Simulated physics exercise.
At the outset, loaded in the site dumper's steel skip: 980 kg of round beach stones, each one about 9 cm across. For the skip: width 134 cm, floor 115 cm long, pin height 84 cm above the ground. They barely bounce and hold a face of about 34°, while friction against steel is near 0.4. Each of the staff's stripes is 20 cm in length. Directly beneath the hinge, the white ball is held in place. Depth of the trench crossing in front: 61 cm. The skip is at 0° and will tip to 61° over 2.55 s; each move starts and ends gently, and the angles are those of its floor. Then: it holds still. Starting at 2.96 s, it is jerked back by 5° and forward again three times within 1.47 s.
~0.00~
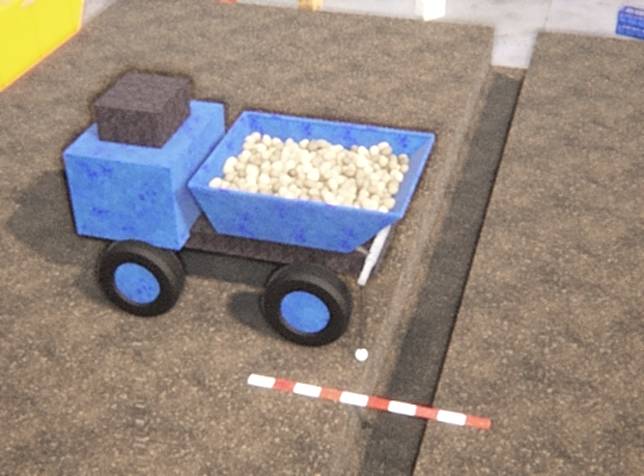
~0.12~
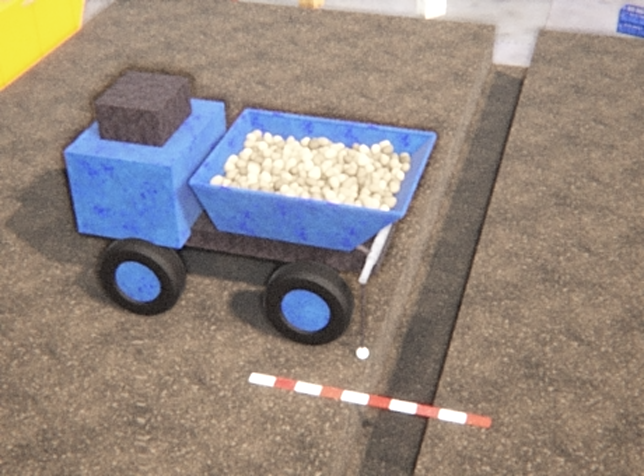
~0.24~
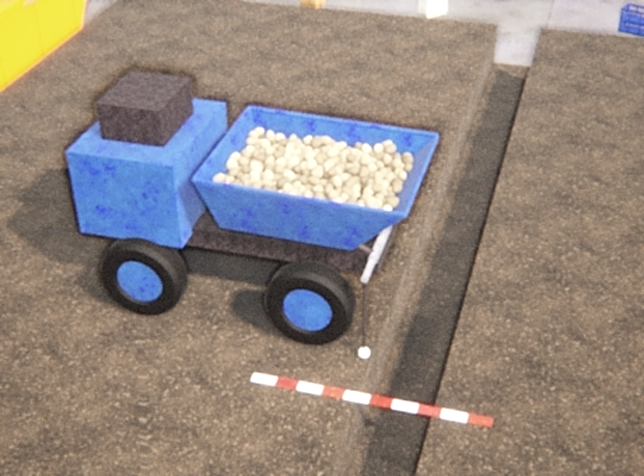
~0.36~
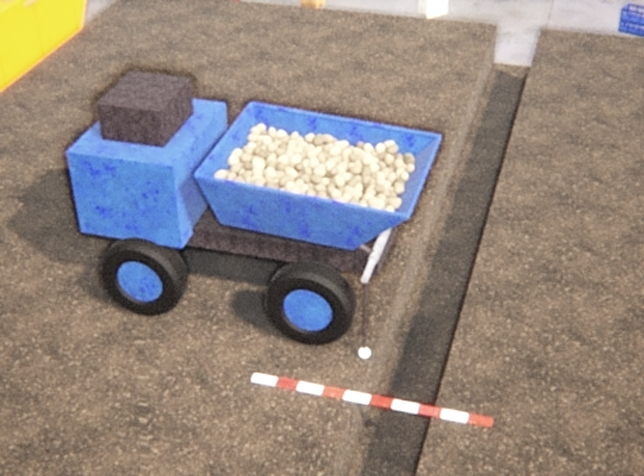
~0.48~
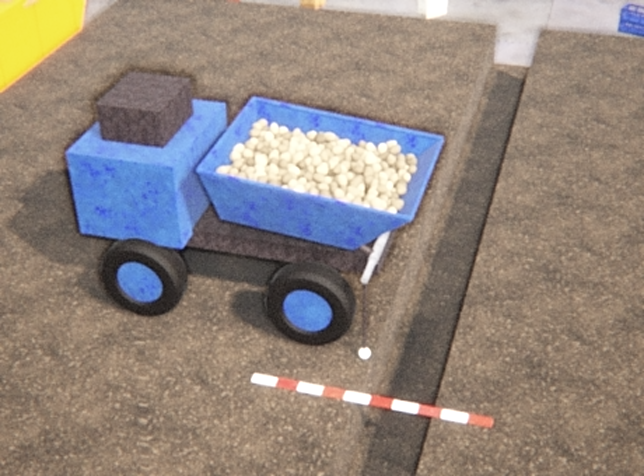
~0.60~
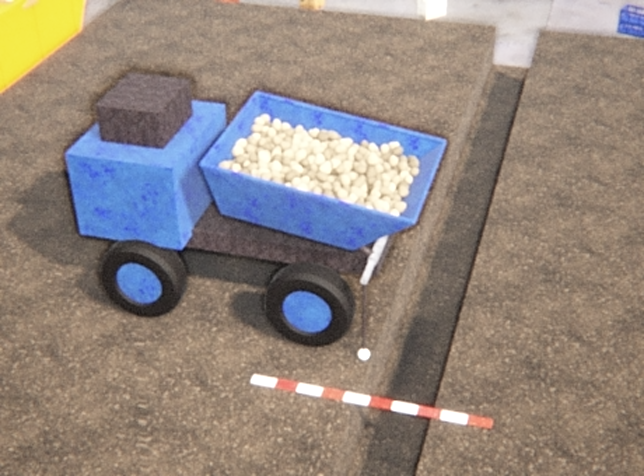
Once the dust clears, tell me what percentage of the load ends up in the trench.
I would put it at 10 %.
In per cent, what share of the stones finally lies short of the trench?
I'd say close to 0 per cent of the whole load.
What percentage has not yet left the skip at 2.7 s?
I'd say near 55 per cent is still held inside.
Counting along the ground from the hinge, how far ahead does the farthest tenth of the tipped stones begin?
I'd put it at about 200 cm.
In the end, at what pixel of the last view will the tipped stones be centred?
Look at roughly (522, 326).
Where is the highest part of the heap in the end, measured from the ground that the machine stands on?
Height: About 36 cm above ground level.
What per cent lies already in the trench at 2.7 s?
Close to 0 per cent at that time.
After 1.9 s the floor is at 51°; 99 % in the skip; the foremost stones are at (466, 246).
After 2.7 s the floor is at 61°; 55 % in the skip, 44 % past the trench; the foremost stones are at (584, 362).
After 4.9 s the floor is at 61°; 1 % in the skip, 6 % in the trench, 93 % past the trench; the foremost stones are past the picture's edge.
After 7.8 s the floor is at 61°; 0 % in the skip, 10 % in the trench, 90 % past the trench; the foremost stones are past the picture's edge.
